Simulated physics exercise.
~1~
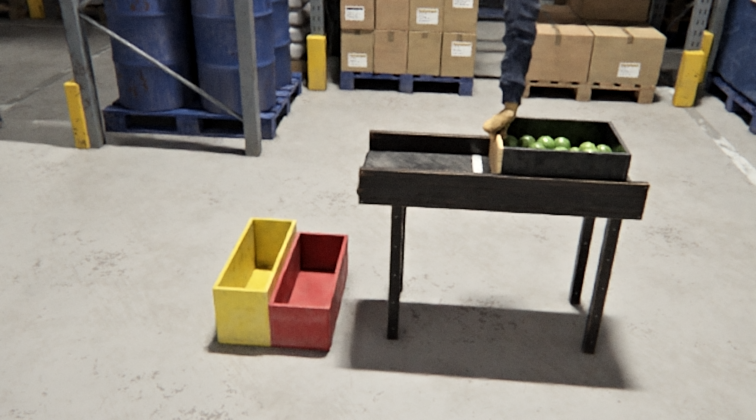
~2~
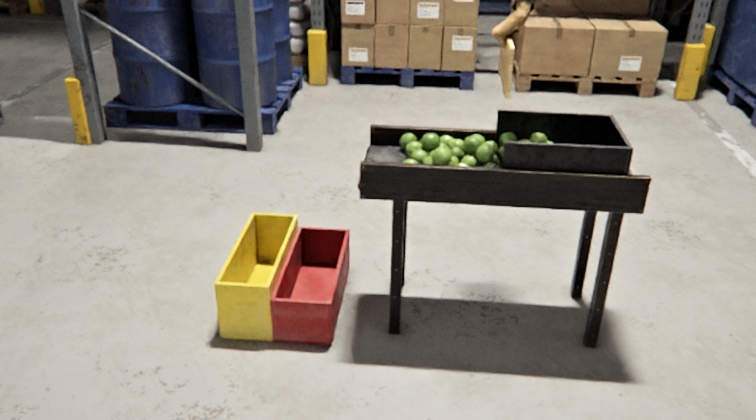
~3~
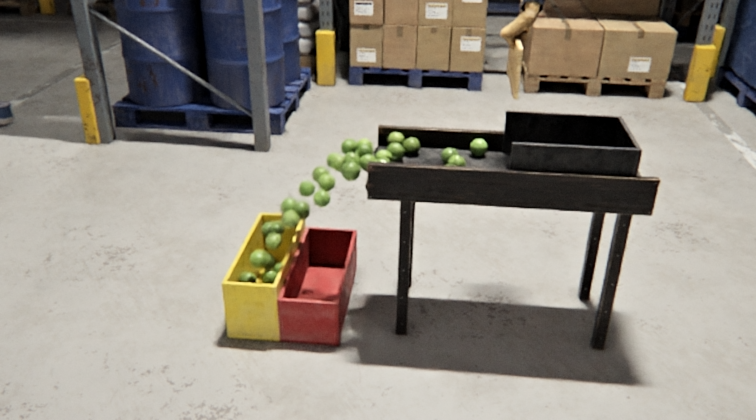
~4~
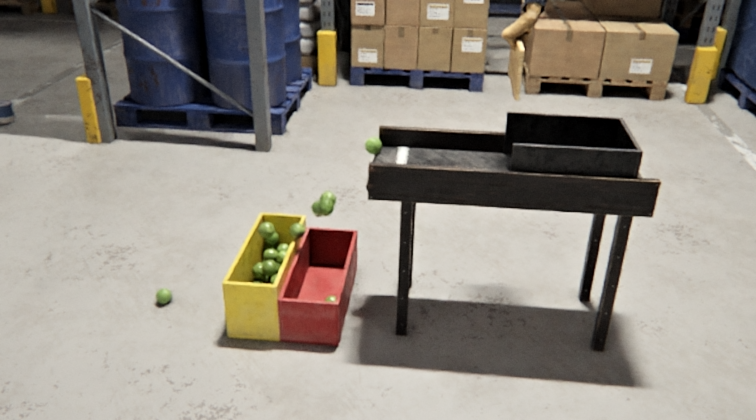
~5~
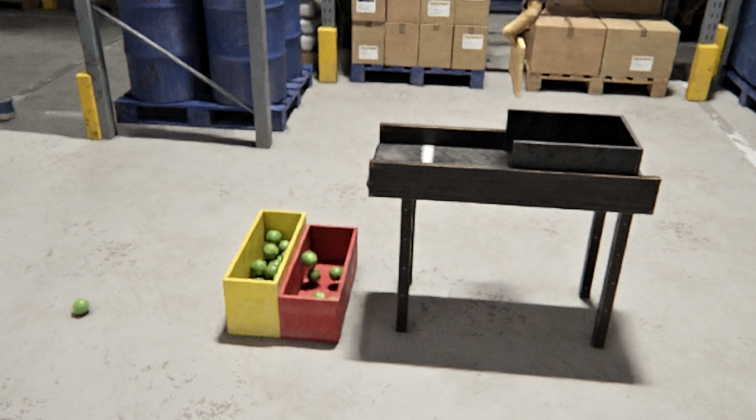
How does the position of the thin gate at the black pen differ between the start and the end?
At the start the gate stands upright down at the left side of the black pen, in front of the apples. At the end it is held up above the conveyor, still upright and clear of the belt.
